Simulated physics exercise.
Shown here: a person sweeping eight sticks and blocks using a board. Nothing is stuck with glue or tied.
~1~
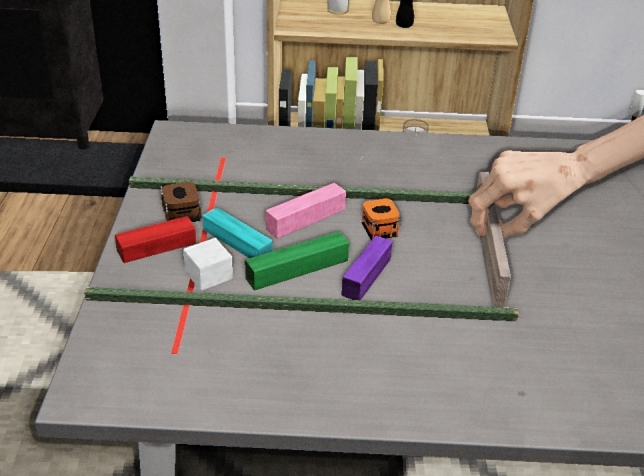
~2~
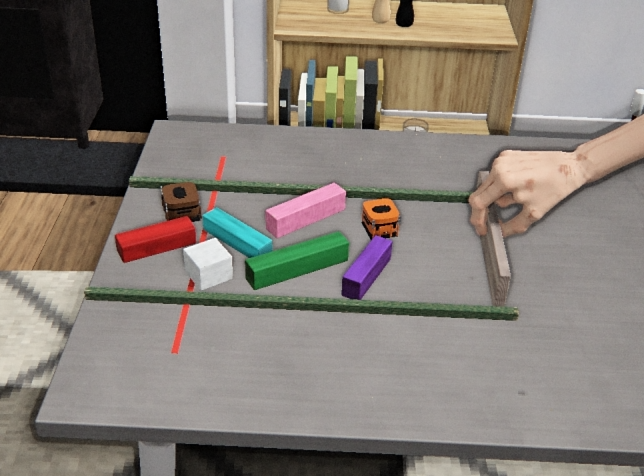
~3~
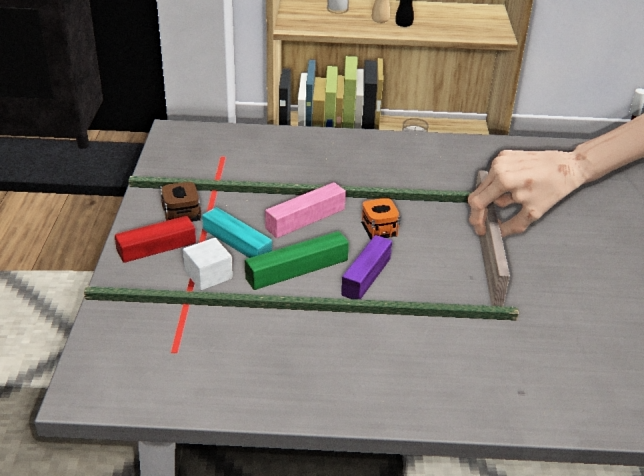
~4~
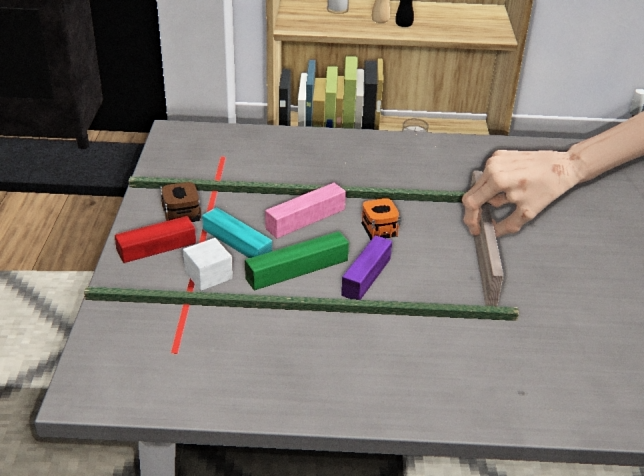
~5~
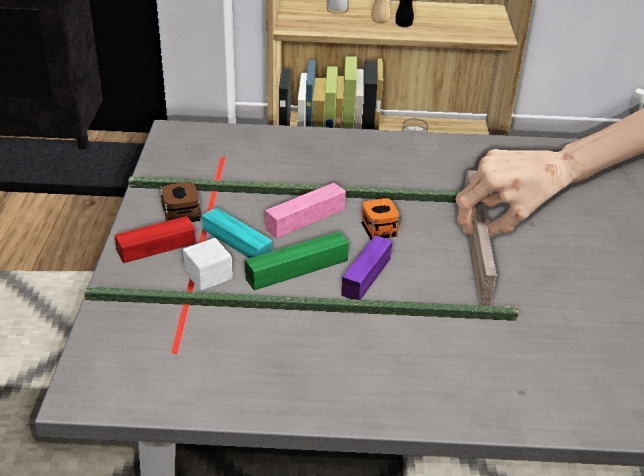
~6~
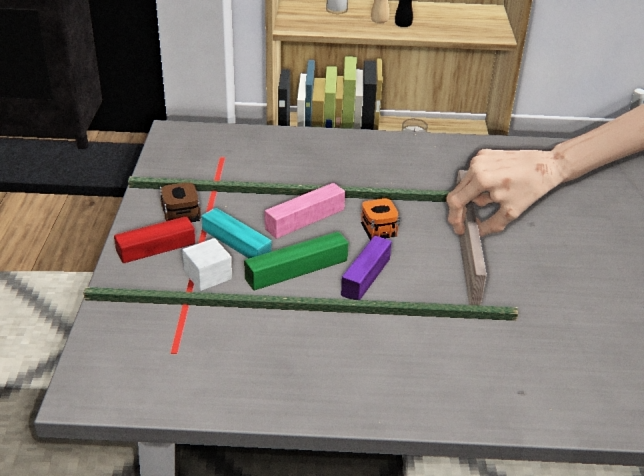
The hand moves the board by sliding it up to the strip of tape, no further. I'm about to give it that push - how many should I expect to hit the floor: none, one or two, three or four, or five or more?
Expect one or two.
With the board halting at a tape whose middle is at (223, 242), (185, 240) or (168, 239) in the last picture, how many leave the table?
Floor tally per try: 0 / 1 / 3.
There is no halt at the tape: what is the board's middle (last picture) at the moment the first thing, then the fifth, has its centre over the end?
First: Around (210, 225). Next: Around (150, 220).
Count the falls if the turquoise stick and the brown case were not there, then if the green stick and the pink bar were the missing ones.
Result: 0 in the first case, with 0 in the second.
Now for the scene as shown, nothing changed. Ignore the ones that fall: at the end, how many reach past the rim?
I'd say 1 of them.
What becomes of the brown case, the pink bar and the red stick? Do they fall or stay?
Outcome: Brown case does not drop; pink bar does not drop; red stick goes down.
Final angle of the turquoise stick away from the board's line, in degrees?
The angle is about 40 degrees.
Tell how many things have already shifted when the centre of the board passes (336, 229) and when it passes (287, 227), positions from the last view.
Well, it's 4 at the first one and 7 at the second.
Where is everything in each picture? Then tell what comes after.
Red stick (156, 239); brown case (181, 204); white block (208, 264); board (491, 237); tape (203, 241), in the first picture.
Brown case (181, 203); purple stick (367, 268), in the second picture.
White block (208, 264); green stick (298, 260), in the third picture.
Red stick (156, 239); turquoise stick (237, 235), in the fourth picture.
Brown case (181, 203); board (477, 236), in the fifth picture.
Red stick (155, 240); brown case (180, 203); white block (208, 264); board (469, 235); tape (202, 241), in the sixth picture.
A little later, none off yet; red stick at rest near (155, 240); brown case at rest near (180, 203); white block at rest near (208, 264).
Next, none off yet; red stick at rest near (155, 240); brown case at rest near (180, 203); white block moving near (201, 261).
Later still, none off yet; red stick shifted a little near (130, 246); brown case shifted about its own width near (158, 192); white block shifted about its own width near (173, 256).
When it is over, the number that fall off is one or two; down, red stick.
